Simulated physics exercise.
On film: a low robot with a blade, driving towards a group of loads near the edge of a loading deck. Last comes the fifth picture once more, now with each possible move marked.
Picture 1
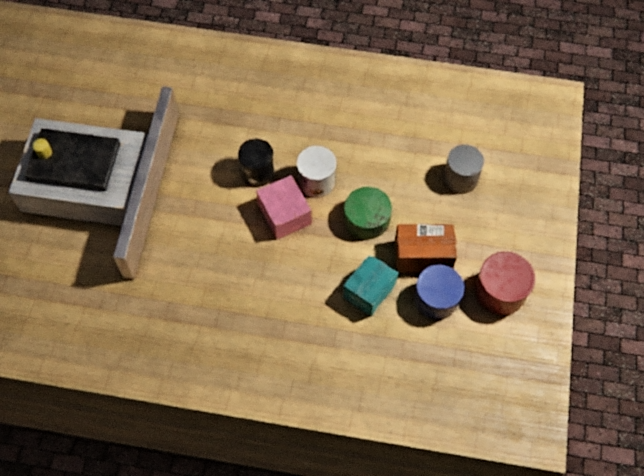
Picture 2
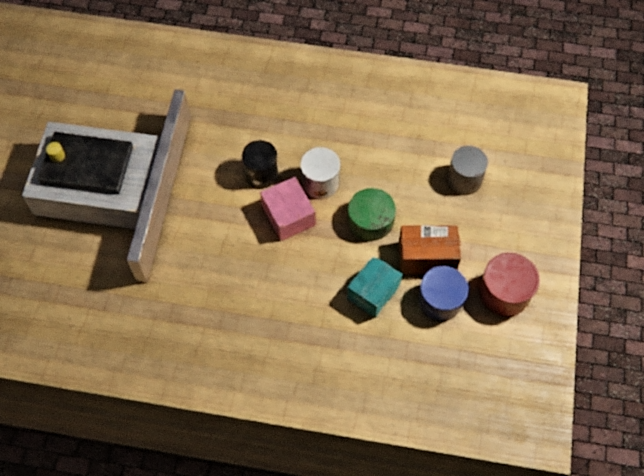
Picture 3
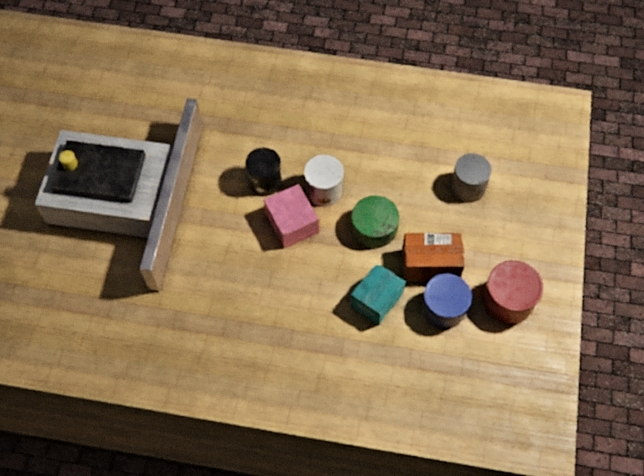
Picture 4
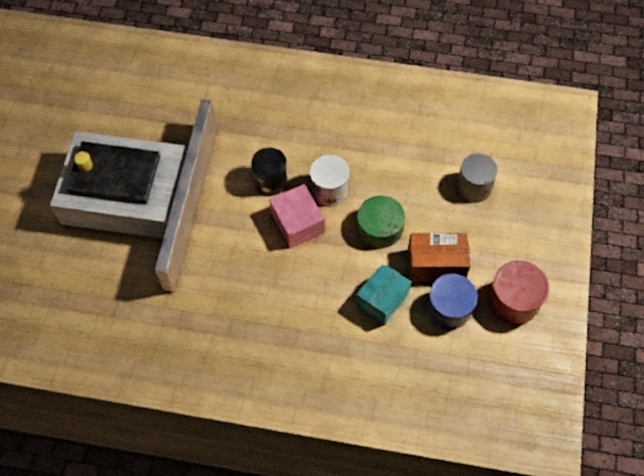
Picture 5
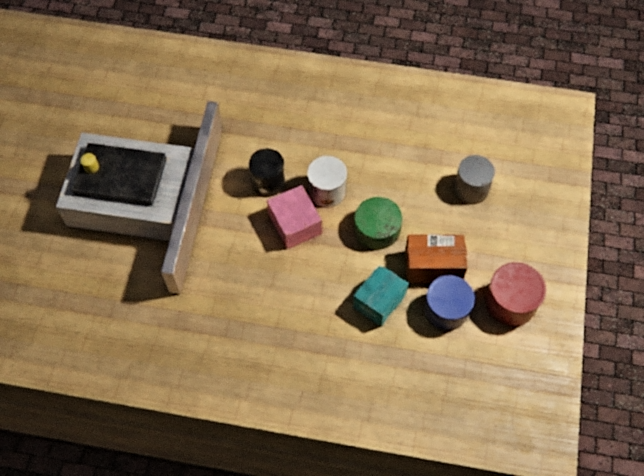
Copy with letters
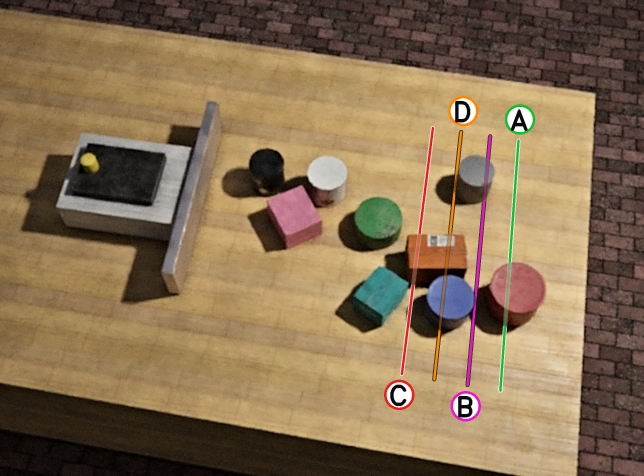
A low robot with an upright blade creeps a short way to the right across the wooden deck, closing some of the gap to the black pail and pink block. The cluster of colourful pails, canisters and parcels stays in place, and the blade touches none of them.
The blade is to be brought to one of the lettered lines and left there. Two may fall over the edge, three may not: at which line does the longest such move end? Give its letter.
A is the last line within the limit.
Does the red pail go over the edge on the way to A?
Yes.
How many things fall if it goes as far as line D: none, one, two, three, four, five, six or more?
By then, none.
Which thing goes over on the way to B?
The red pail.
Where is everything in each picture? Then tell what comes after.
Blue pail (438, 292); red pail (505, 284); green canister (367, 213), in the first picture.
Robot (92, 162); grey canister (467, 171), in the second picture.
Robot (105, 171); black pail (264, 172), in the third picture.
Robot (120, 172); orange parcel (439, 257), in the fourth picture.
Robot (126, 173); blue pail (448, 303); red pail (515, 295); green canister (378, 223), in the fifth picture.
On the marked copy, A at (510, 257); B at (480, 252); C at (419, 242); D at (449, 247).
Taking A. A third of the way, robot (238, 191); black pail (335, 180); white pail (371, 186).
Two thirds of the way, robot (352, 209); red pail (542, 302); grey canister (509, 174).
When it is over, robot (445, 223); red pail over the edge; orange parcel (582, 294); one fallen.
As for the rest, B is within the limit but short; C is within the limit but short; D is within the limit but short.
